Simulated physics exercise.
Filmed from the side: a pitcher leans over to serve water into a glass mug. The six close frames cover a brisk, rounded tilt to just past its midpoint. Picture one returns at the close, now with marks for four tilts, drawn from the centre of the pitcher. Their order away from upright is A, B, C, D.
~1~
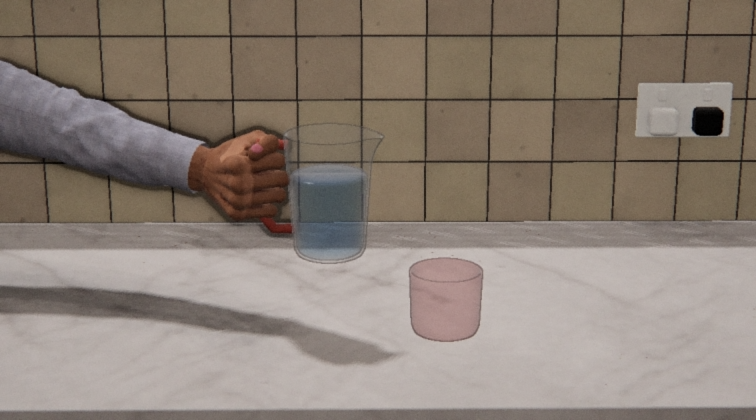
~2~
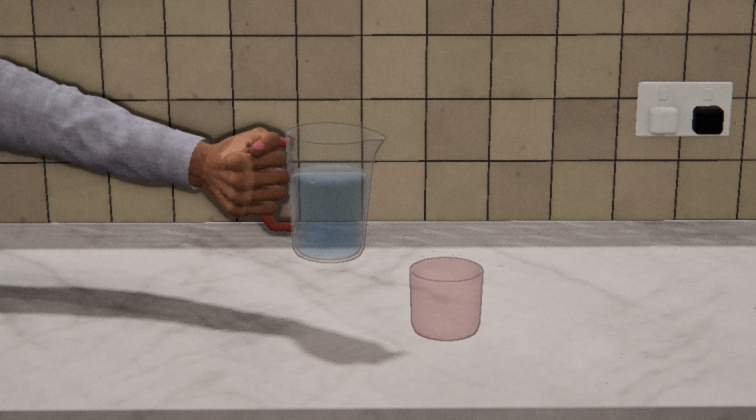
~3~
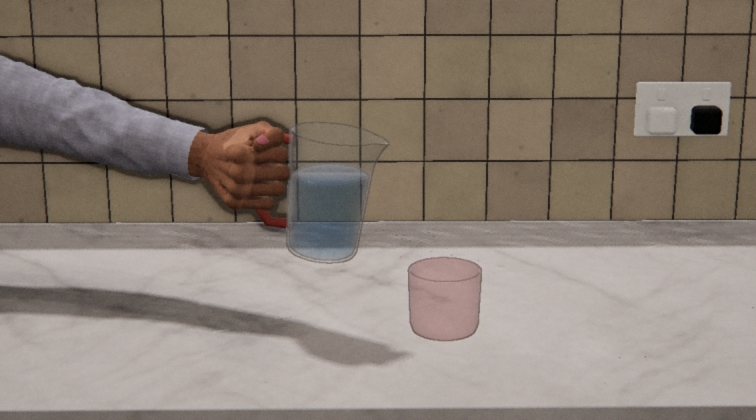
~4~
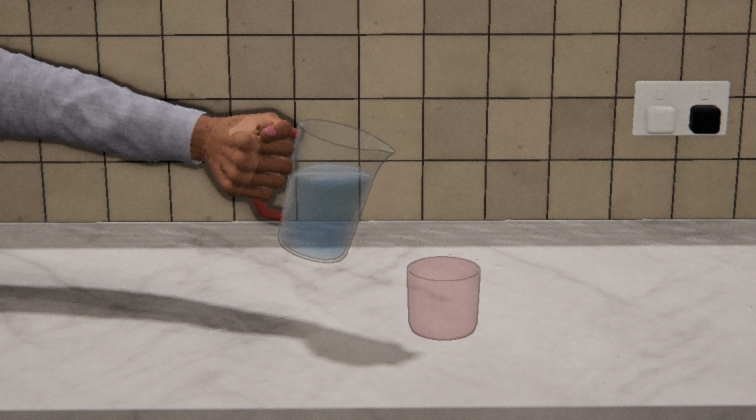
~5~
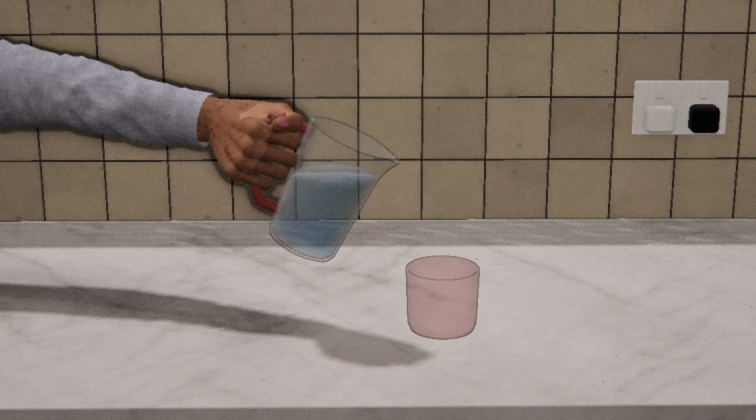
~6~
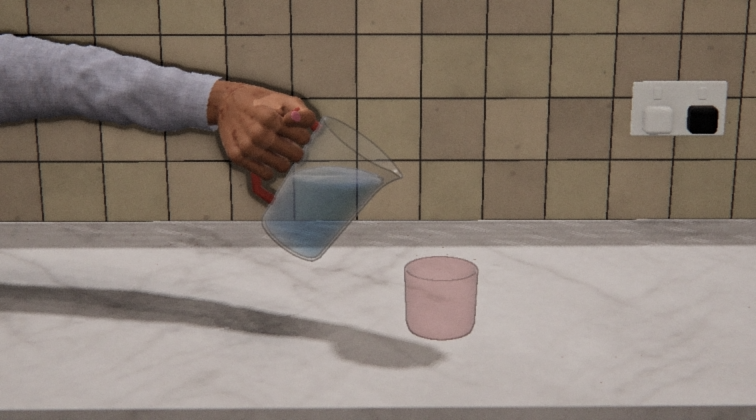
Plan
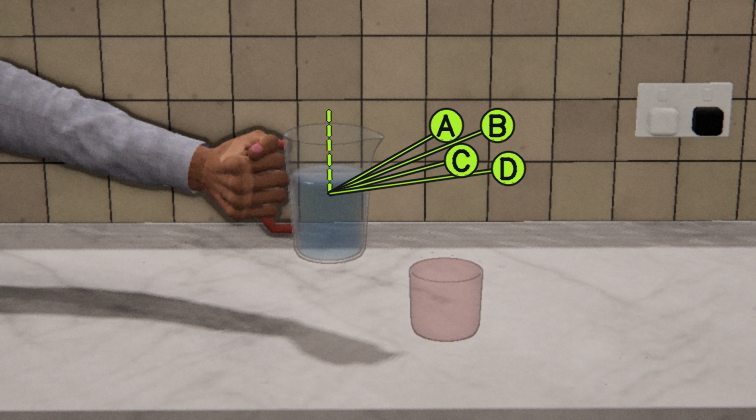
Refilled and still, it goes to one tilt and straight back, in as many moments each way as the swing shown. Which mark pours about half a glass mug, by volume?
B beats the others.
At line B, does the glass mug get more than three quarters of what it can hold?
No.
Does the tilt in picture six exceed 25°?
Yes.
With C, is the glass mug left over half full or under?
Over.
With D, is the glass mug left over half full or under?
Over half.
On the marked copy, A at (432, 135); B at (481, 131); C at (444, 162); D at (491, 170).
Choosing A, the glass mug ends with about 28 % of what it can hold.
Choosing B, the glass mug ends with about 50 % of what it can hold.
Choosing C, the glass mug ends with about 73 % of what it can hold; 3 % of the water is spilt.
Choosing D, the glass mug ends with about 92 % of what it can hold; 7 % of the water is spilt.
